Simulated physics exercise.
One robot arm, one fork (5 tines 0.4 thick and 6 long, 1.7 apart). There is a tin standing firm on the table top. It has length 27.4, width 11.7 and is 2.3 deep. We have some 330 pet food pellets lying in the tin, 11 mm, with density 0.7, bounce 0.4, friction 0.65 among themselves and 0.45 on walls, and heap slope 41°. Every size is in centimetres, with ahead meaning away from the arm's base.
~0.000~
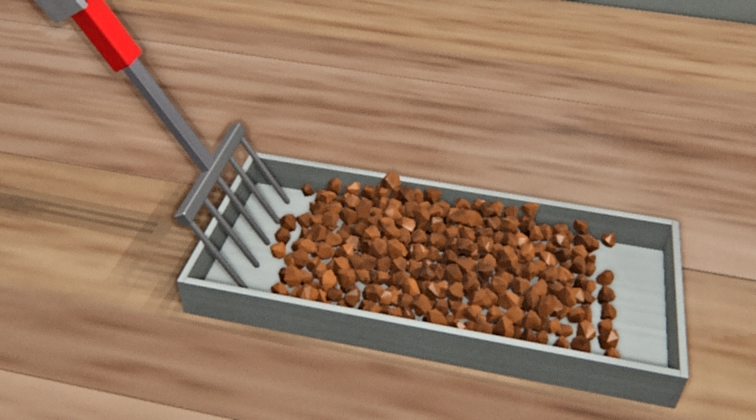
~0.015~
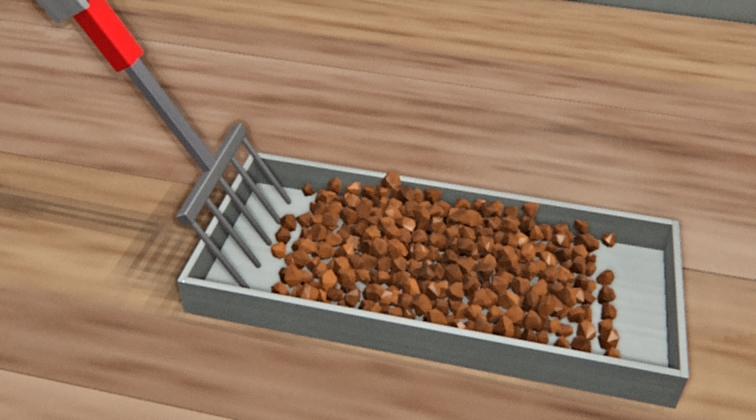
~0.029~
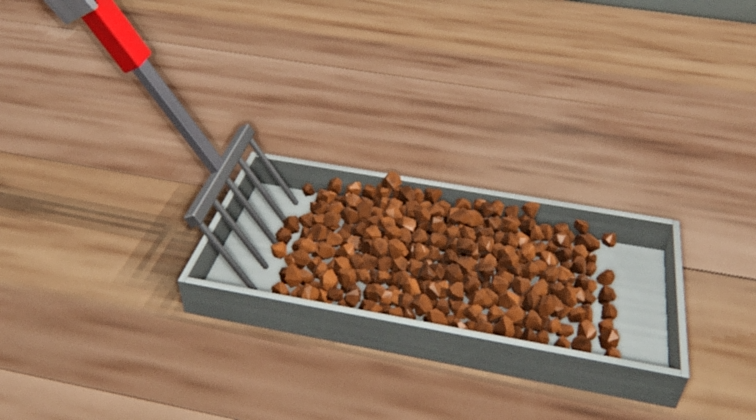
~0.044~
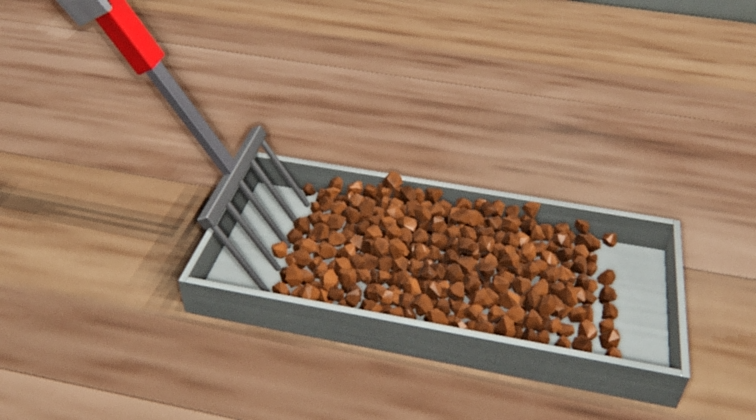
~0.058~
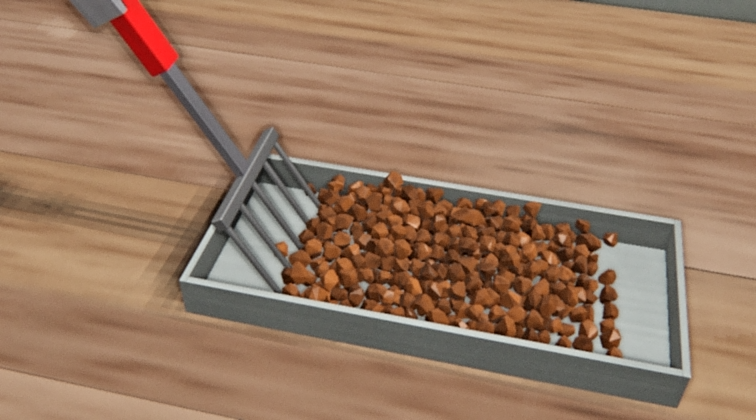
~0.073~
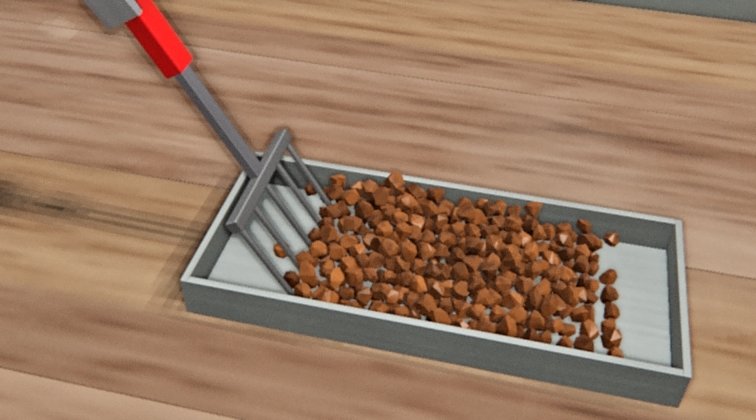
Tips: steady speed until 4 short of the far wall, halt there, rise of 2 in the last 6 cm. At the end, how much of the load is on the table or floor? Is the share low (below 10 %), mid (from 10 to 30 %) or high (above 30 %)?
Mid.
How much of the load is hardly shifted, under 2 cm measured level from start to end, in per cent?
Result: Close to 10 per cent of the load.
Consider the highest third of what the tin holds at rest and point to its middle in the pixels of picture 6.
It is centred near (637, 288).
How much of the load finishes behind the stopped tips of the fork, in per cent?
About 45 percent of the load.
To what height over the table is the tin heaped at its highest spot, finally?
4.5 cm or so.
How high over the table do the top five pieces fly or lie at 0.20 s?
Height: Close to 4 cm.
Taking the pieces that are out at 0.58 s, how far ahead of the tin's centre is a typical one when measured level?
Roughly 14 centimetres.
After 0.20 s, sloping 59°, highest piece 4 above the table; 328 in the tin.
After 0.32 s, sloping 59°, highest piece 8 above the table; 326 in the tin, 1 on the table or floor, 1 in flight or on the tool.
After 0.58 s, sloping 59°, highest piece 4 above the table; 270 in the tin, 58 on the table or floor.
After 1.28 s, sloping 59°, highest piece 4 above the table; 267 in the tin, 61 on the table or floor.
At rest, 267 in the tin, 61 on the table or floor. That is 19 % on the table or floor.
